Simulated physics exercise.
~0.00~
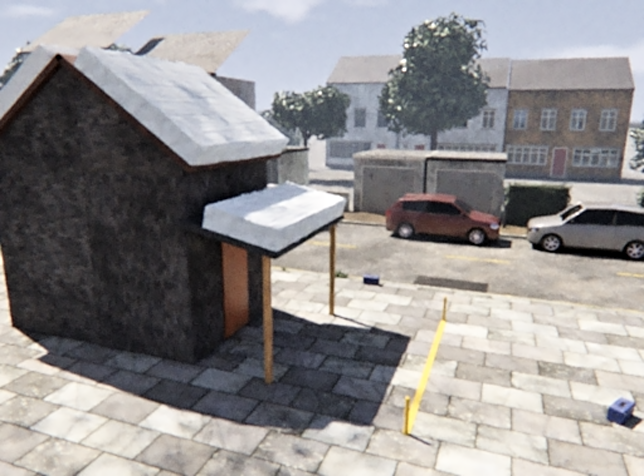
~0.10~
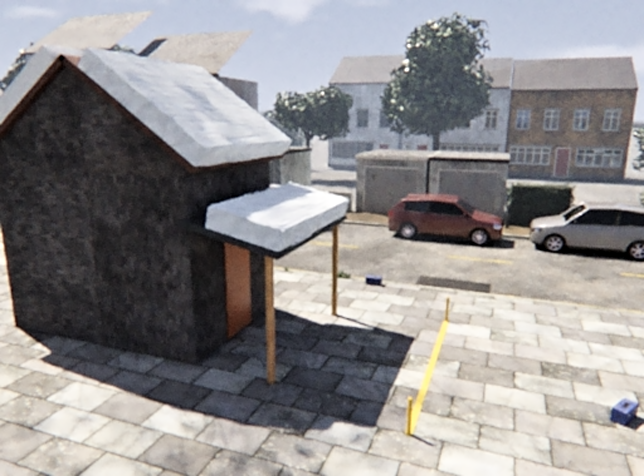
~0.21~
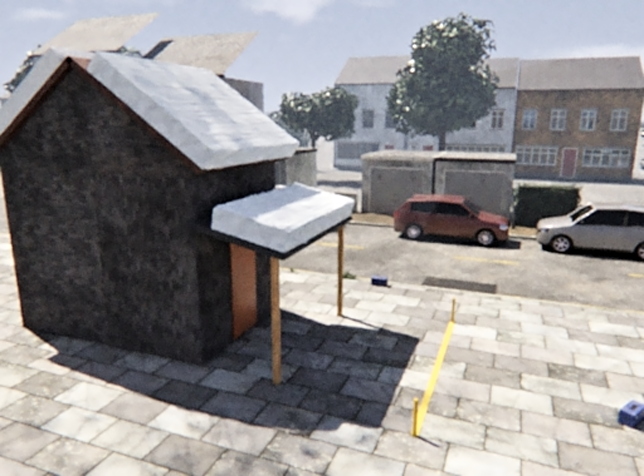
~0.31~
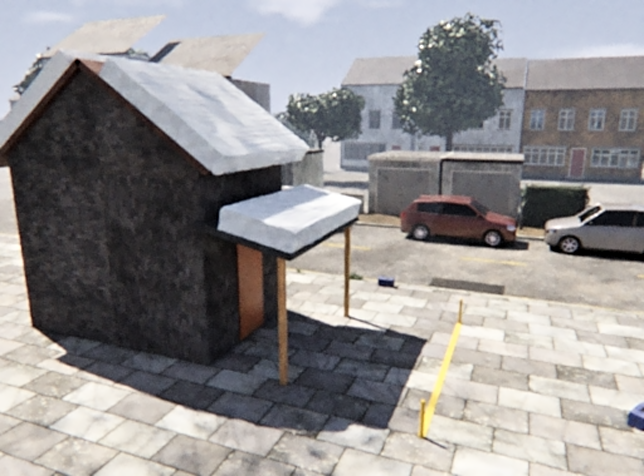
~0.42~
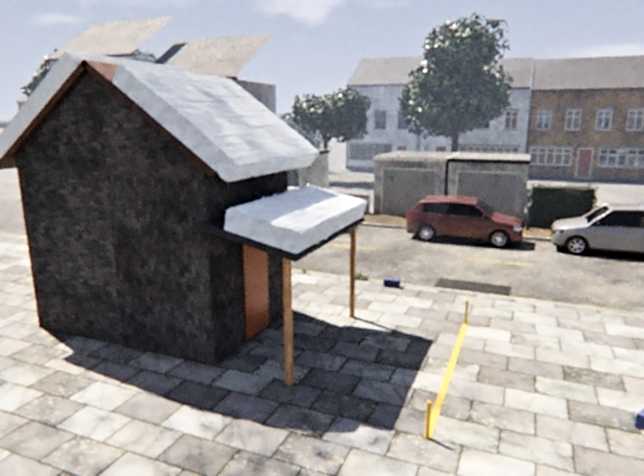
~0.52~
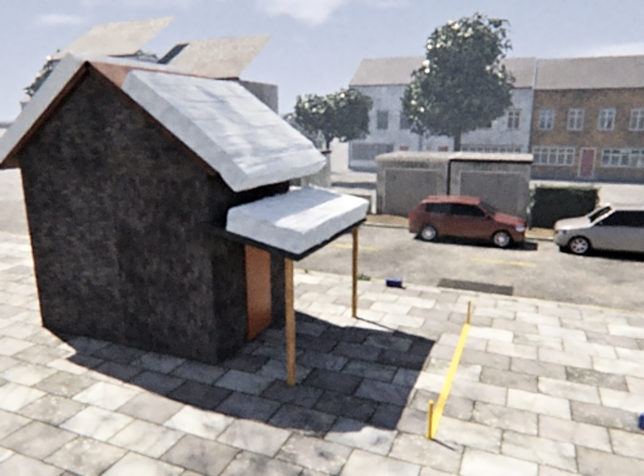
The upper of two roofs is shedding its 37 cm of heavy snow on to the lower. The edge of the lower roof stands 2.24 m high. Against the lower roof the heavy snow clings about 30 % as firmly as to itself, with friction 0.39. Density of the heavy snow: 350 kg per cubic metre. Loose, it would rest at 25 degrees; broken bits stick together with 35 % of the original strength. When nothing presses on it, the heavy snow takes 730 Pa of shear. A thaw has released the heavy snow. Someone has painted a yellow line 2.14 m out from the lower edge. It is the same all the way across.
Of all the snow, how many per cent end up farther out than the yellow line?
I would say about 24 per cent of all the snow ends up past the yellow line.
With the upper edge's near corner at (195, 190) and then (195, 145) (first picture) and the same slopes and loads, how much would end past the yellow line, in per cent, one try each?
First try 8 %, second try 35 %.
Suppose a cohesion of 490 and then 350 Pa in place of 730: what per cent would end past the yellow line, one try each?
30 in a hundred, followed by 35 in a hundred.
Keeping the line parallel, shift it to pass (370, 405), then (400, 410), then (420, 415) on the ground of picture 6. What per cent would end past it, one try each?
One by one: 50 in a hundred, 35 in a hundred, 30 in a hundred.
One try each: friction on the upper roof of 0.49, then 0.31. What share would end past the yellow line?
Respectively near 3 % and near 18 %.
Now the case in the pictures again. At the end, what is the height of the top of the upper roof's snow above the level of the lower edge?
0.6 m or so.
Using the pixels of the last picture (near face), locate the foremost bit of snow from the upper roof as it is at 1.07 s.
You'll find it close to (305, 218).
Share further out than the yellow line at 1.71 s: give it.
Close to 0 per cent.
By 1.07 s, none is below the lower edge and 0 % is past the line.
By 1.71 s, 41 % is below the lower edge and 0 % is past the line.
By 2.36 s, 75 % is below the lower edge and 23 % is past the line.
By 3.00 s, 76 % is below the lower edge and 24 % is past the line.
By 3.60 s, at the end, 76 % is below the lower edge and 24 % is past the line.
